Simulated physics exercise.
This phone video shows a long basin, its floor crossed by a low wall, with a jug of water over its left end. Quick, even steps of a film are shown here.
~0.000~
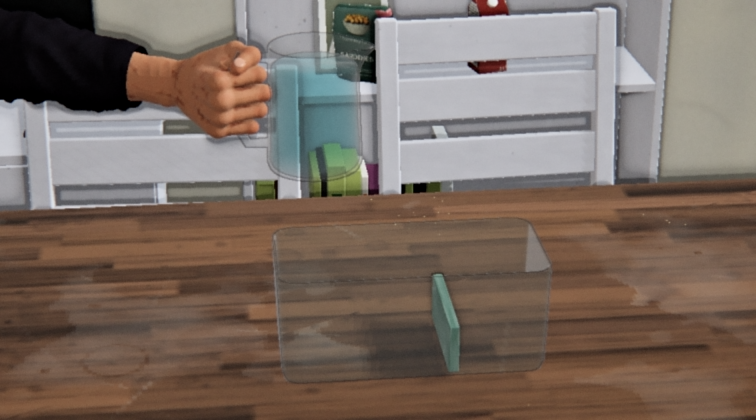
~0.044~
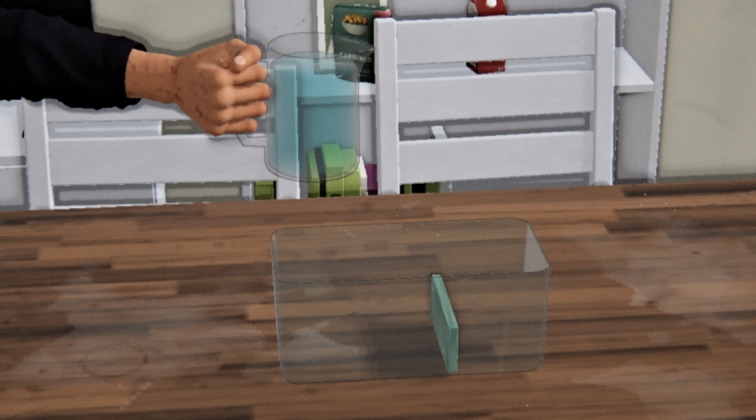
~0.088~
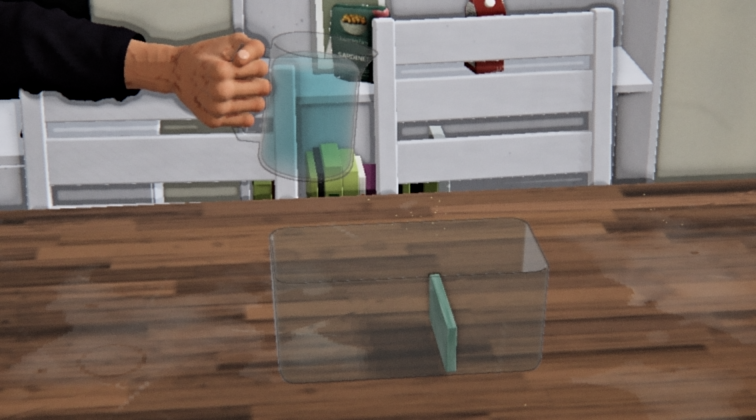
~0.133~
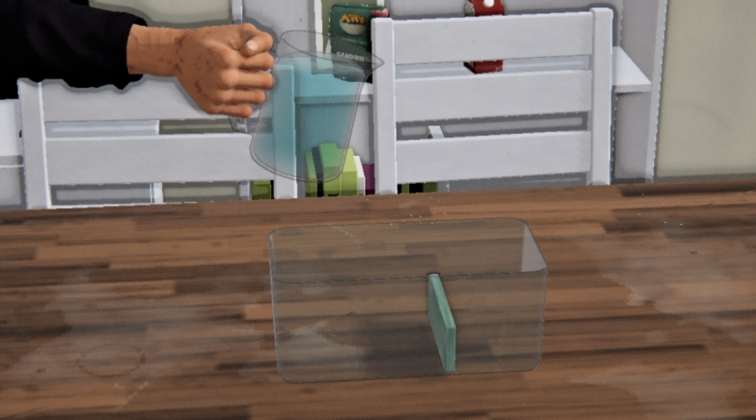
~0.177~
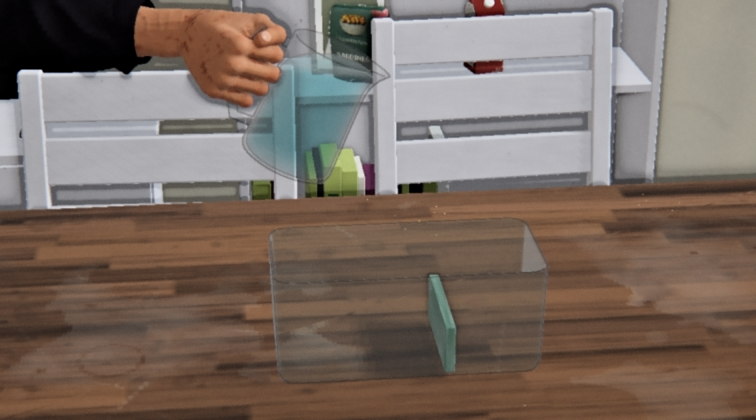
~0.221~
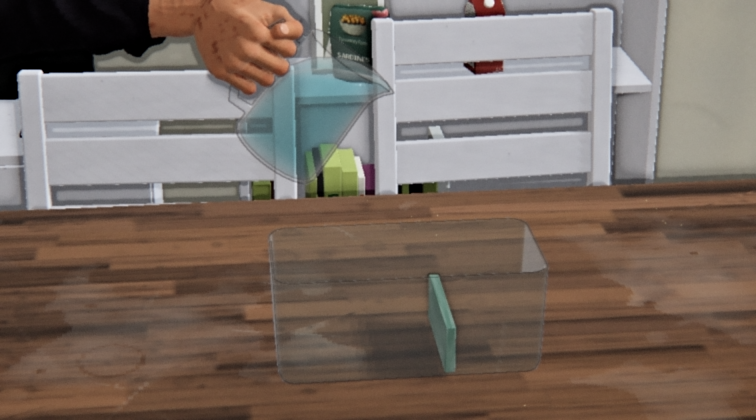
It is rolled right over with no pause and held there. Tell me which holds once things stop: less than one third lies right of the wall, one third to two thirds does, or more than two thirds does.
I reckon what ends right of the wall lands in the middle band of a third to two thirds.
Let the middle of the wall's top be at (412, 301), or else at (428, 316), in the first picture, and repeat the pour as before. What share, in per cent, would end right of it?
Respectively 90 and 75 per cent, approximately.
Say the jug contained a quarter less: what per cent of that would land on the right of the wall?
Some 25 parts in a hundred.
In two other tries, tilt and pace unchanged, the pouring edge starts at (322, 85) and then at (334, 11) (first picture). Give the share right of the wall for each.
First try: 5 percent; second try: 5 percent.
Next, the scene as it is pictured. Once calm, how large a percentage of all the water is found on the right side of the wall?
Near 45 in a hundred.
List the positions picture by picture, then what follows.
It leans 0°; its right rim is at (374, 45); the water meets the walls at (270, 63) and (358, 61); the long basin's rim runs from (275, 257) to (540, 245); the wall's top is at (446, 301), in the first frame.
It leans 2°; its right rim is at (375, 47); the water meets the walls at (269, 63) and (357, 62), in the second frame.
It leans 7°; its right rim is at (378, 52); the water meets the walls at (273, 62) and (359, 64), in the third frame.
It leans 15°; its right rim is at (384, 61); the water meets the walls at (270, 80) and (365, 67), in the fourth frame.
It leans 25°; its right rim is at (391, 75); the water meets the walls at (267, 92) and (375, 71), in the fifth frame.
It leans 37°; its right rim is at (395, 91); the water meets the walls at (255, 100) and (385, 78), in the sixth frame.
A moment on, the jug is tipped right over and 61 per cent is still to pour, 1 is left of the wall and 10 right of it.
Next, the jug is tipped right over and 17 per cent is still to pour, 32 is left of the wall and 27 right of it.
Then the jug is tipped right over and 3 per cent is still to pour, 47 is left of the wall and 42 right of it.
Later the jug is tipped right over and 0 per cent is still to pour, 54 is left of the wall and 43 right of it.
In the end 54 per cent lies left of the wall, 43 right of it and 3 outside.
